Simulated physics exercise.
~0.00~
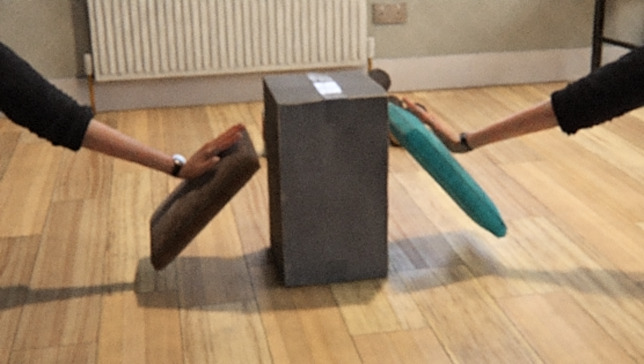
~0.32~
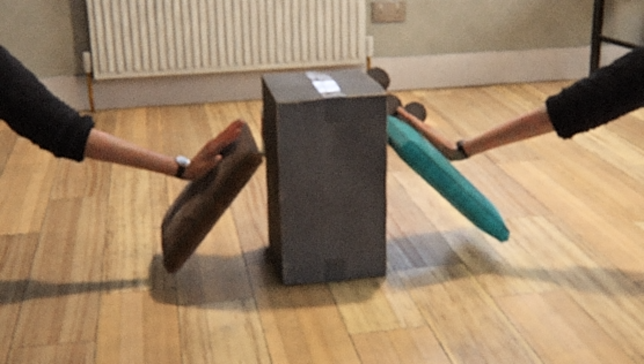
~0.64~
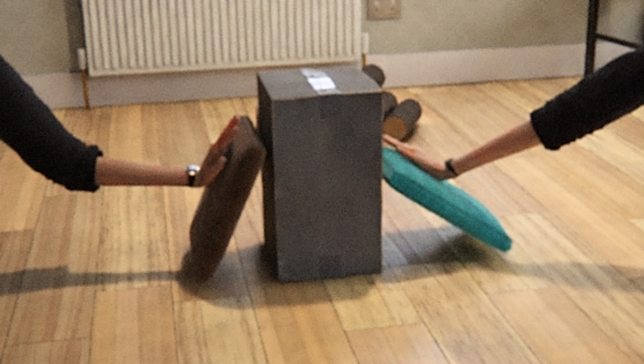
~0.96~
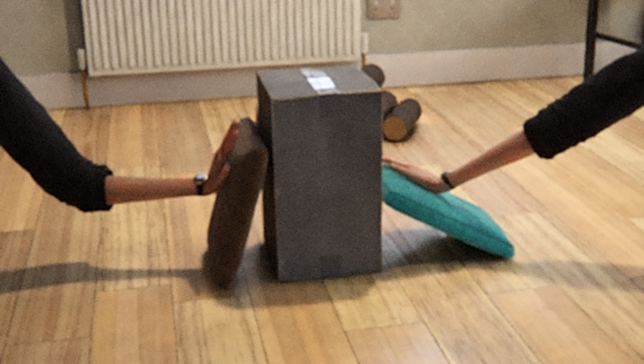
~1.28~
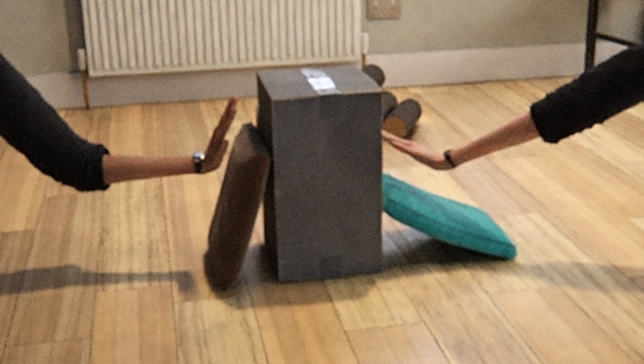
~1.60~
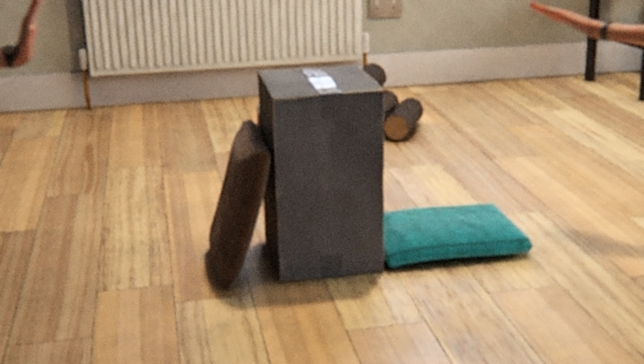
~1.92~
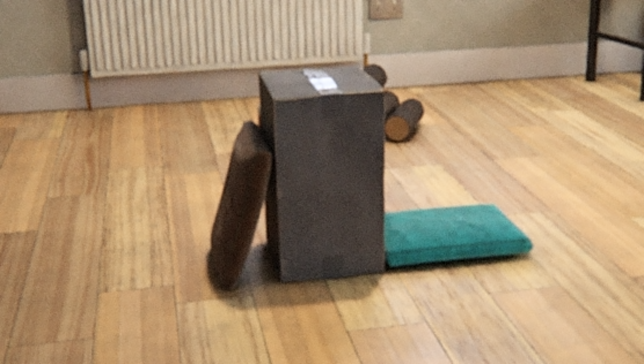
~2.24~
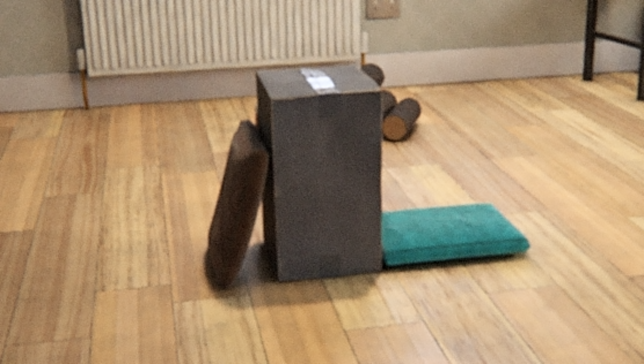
The video shows two hands lowering a brown pillow on the left and a turquoise pillow on the right against a grey box, then letting go and withdrawing. The brown pillow stays leaning, while the turquoise one slumps and ends flat on the wooden floor.
